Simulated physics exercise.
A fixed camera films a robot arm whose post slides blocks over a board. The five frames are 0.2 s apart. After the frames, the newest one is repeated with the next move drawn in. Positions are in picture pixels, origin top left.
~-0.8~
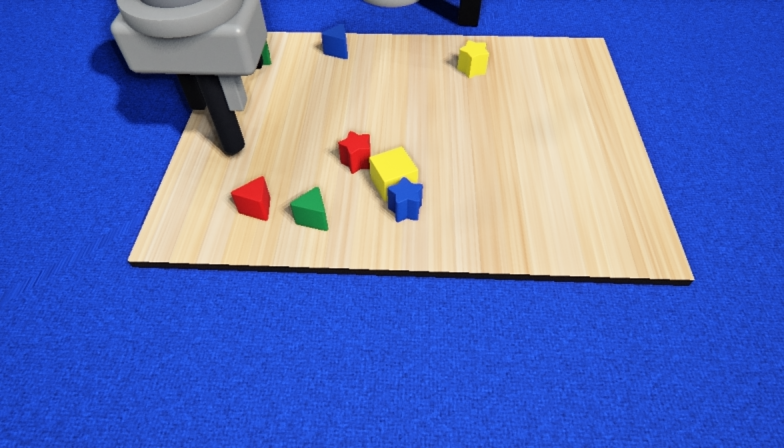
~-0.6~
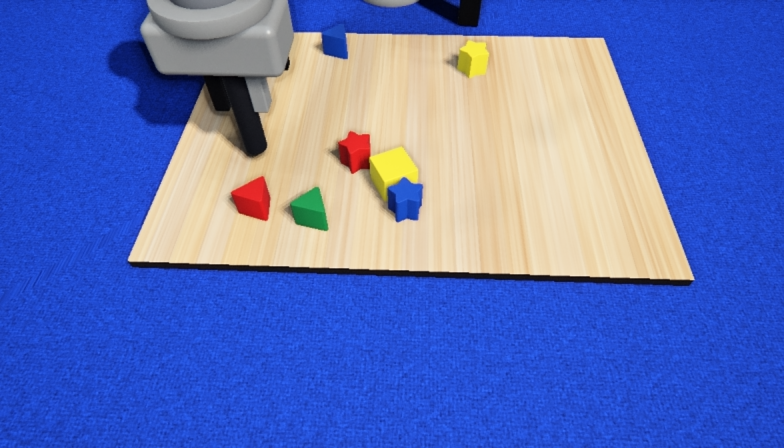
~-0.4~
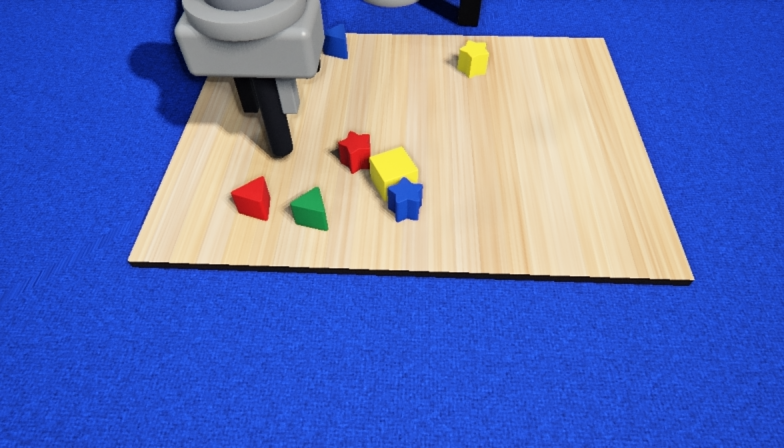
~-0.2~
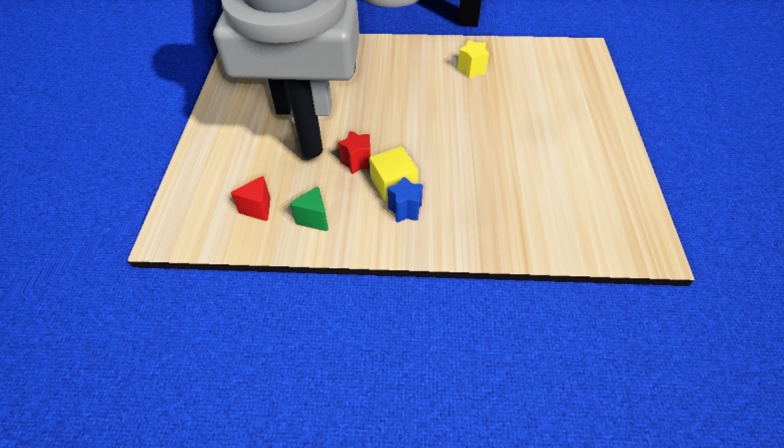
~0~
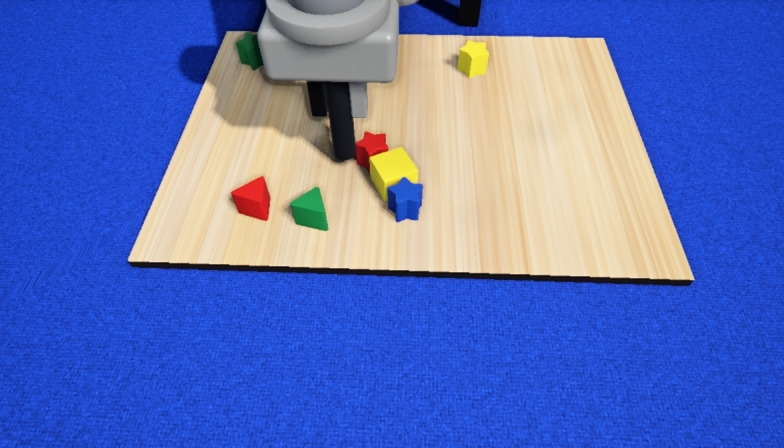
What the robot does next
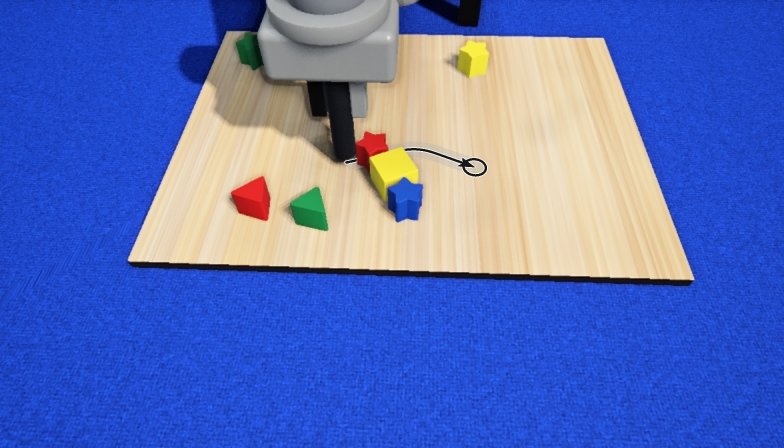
In the video, a gray robotic arm with a black post moves right across a wooden board holding colored blocks, then nudges the red star-shaped block slightly right toward the yellow block, while the other blocks stay still.
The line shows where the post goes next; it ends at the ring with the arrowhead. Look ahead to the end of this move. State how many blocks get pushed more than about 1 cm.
I think only one will be displaced.
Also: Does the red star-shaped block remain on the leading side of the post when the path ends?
No
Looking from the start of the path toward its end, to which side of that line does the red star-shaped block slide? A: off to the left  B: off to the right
The answer is B.
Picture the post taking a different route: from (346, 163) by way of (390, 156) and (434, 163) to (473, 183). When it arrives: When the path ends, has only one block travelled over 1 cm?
Yes.
The drawn path runs from (346, 163) over (390, 153) and (433, 152) to (475, 167).
The first path, step by step. One third of the way, post at (390, 143); red star-shaped block at (416, 140), turned 45° clockwise; yellow four-sided block at (396, 164).
Two thirds of the way, post at (434, 143); red star-shaped block at (439, 148); yellow four-sided block at (396, 164).
At the end, post at (476, 157); red star-shaped block at (448, 155), turned 175° clockwise; yellow four-sided block at (396, 164); blue star-shaped block not moved.
